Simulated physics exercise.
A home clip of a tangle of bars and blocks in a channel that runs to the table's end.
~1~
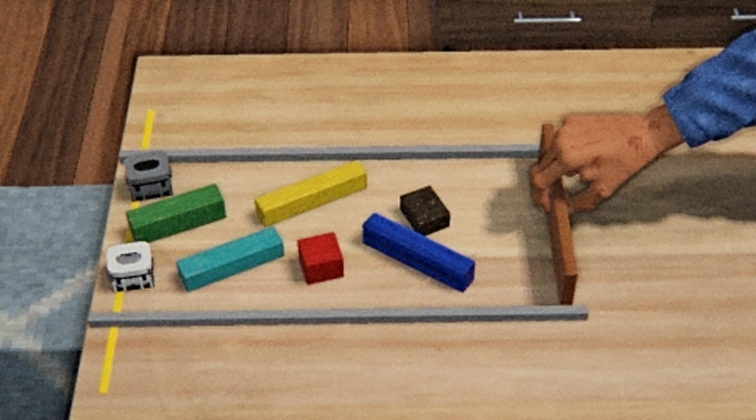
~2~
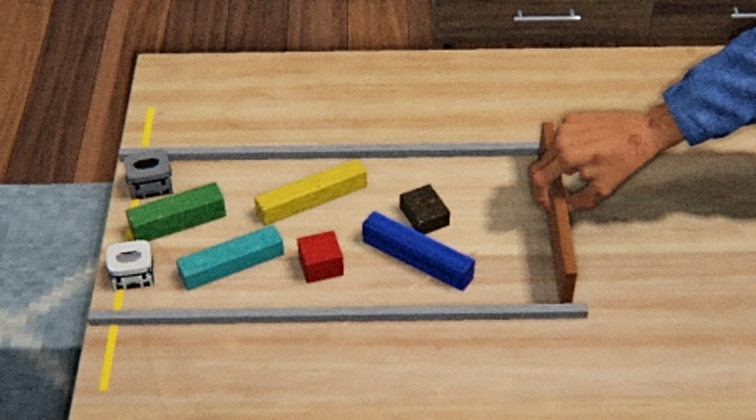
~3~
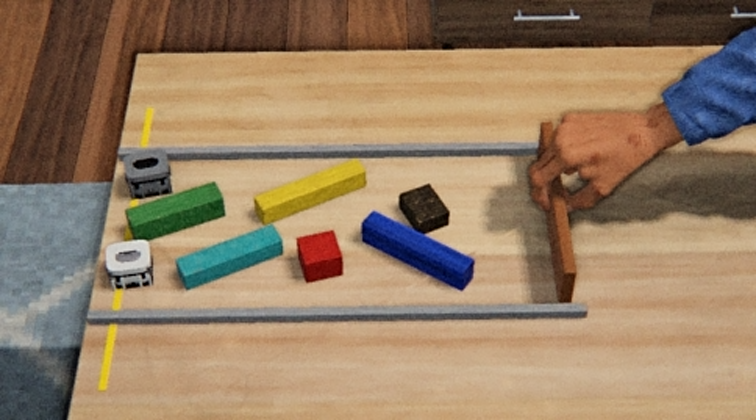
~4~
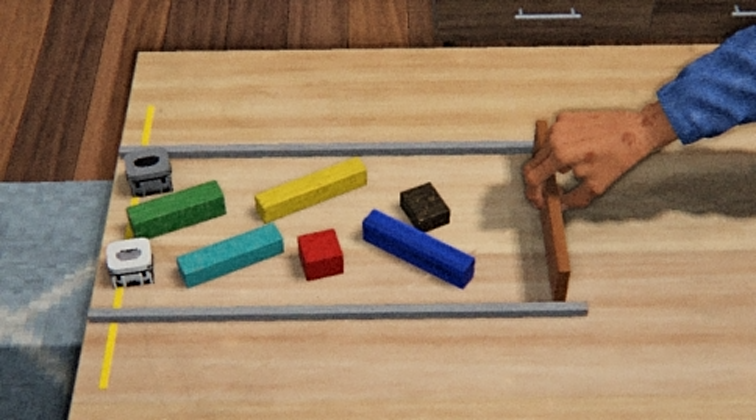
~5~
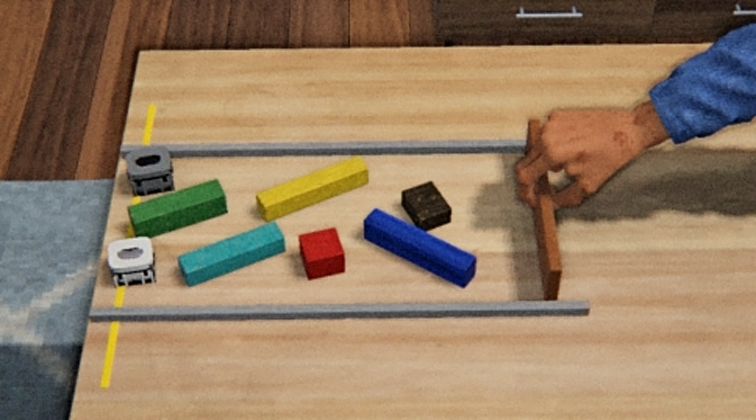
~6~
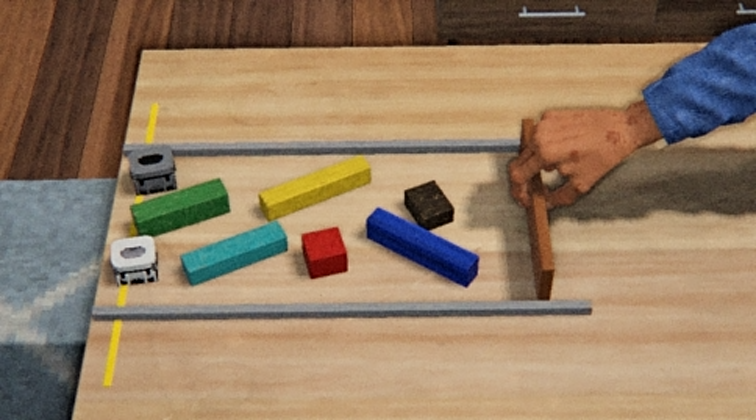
On a wooden tabletop, a hand slides an upright board slightly left between two rails, while scattered coloured bars and blocks lie still.
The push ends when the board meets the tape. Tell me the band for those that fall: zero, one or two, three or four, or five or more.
The number that fall off is five or more.
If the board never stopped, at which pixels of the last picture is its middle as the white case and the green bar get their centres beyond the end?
At (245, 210) for the white case; at (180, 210) for the green bar.
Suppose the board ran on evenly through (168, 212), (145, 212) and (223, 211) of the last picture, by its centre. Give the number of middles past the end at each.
The counts: 4, 6 and 1.
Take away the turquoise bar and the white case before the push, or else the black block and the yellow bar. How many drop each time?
First 5, then 4.
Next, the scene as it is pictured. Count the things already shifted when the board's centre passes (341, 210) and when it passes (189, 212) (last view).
At the one place 4, at the other 8.
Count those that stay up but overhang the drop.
The number is 1.
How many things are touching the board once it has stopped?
The number is 1.
Soon after, none off yet; white case at rest near (135, 261); grey case at rest near (153, 170); green bar at rest near (181, 209).
After that, none off yet; white case moving near (125, 262); grey case at rest near (153, 170); green bar moving near (175, 204).
And then, one off so far; white case on its way down near (84, 344); grey case displaced about its own width near (110, 164); green bar displaced about its own width near (123, 184).
In the end, the number that fall off is five or more; gone, blue stick, red block, yellow bar, turquoise bar, green bar, grey case and white case.
